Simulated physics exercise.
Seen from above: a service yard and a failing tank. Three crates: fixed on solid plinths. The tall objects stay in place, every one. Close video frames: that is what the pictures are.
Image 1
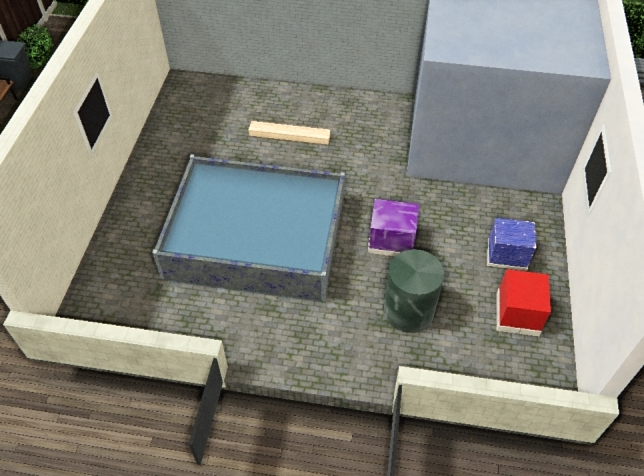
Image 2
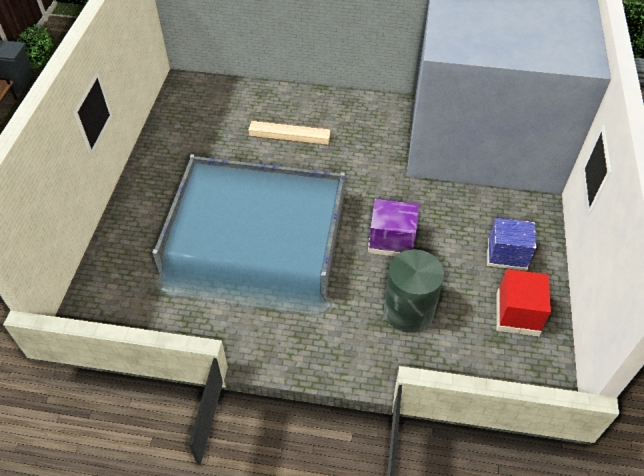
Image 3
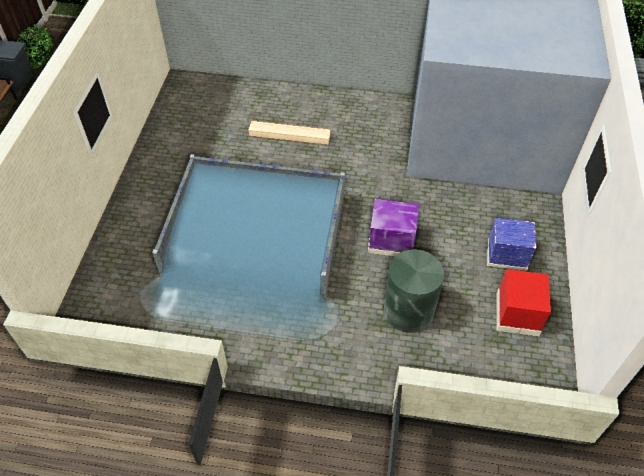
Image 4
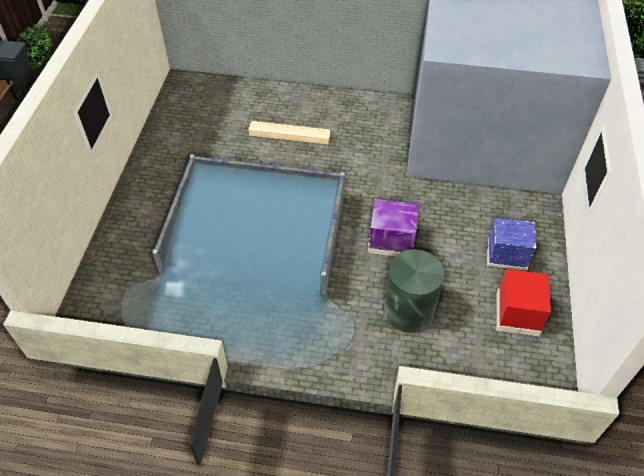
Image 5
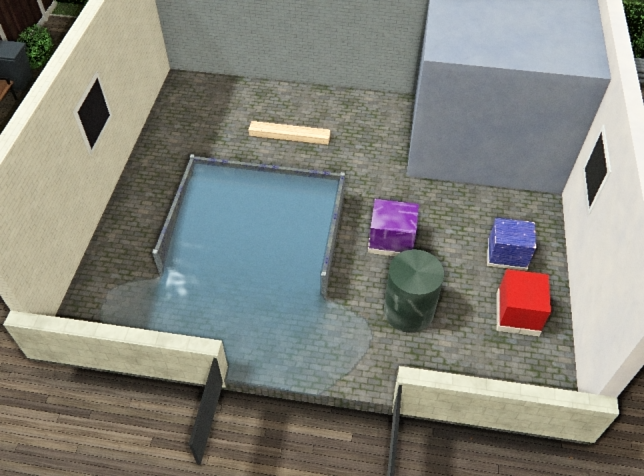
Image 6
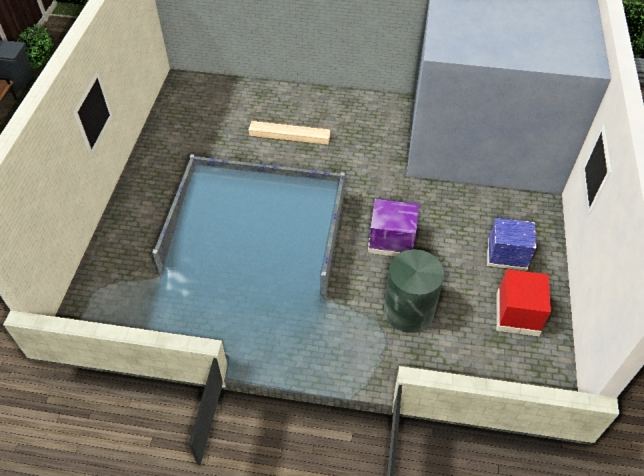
A tank of still water loses its front side, and water spreads across the paved yard.
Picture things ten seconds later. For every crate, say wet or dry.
Red crate - dry; purple crate - dry; blue crate - dry.
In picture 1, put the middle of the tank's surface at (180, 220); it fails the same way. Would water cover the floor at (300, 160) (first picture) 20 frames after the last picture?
That point would end up bone-dry.
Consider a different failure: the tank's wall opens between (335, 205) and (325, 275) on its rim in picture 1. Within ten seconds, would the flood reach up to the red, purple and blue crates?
Here's how it goes: The red crate is swamped, the purple crate is swamped, and the blue crate is swamped.
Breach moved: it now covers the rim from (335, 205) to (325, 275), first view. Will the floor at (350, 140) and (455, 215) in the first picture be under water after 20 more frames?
The first spot is submerged, the second submerged.
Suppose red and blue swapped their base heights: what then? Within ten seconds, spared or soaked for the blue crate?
The blue crate stays out of it.
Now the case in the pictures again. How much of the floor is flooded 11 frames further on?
Around 20 in a hundred.
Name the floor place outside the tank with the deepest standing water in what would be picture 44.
Look close to (159, 94).
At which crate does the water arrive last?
It is the one in purple.
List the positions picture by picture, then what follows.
Still water in the open tank at (254, 215), in the first frame.
Water pours out at (242, 280) and has run to (324, 306), in the second frame.
Water pours out at (242, 281) and has run to (333, 320), in the third frame.
The front is at (346, 336), out from the gap at (242, 281), in the fourth frame.
Water pours out at (242, 282) and has run to a hidden place, in the fifth frame.
Water pours out at (242, 282) and has run to a hidden place, in the sixth frame.
A moment on, water covers 20 % of the floor; the red crate not reached, the purple crate not reached, the blue crate not reached.
Next, water covers 20 % of the floor; the red crate not reached, the purple crate not reached, the blue crate not reached.
Then, water covers 35 % of the floor; the red crate not reached, the purple crate not reached, the blue crate not reached.
Later, water covers 55 % of the floor; the red crate water round its plinth, the purple crate not reached, the blue crate not reached.
In the end, water covers 80 % of the floor; the red crate stayed above the water, the purple crate stayed above the water, the blue crate stayed above the water.
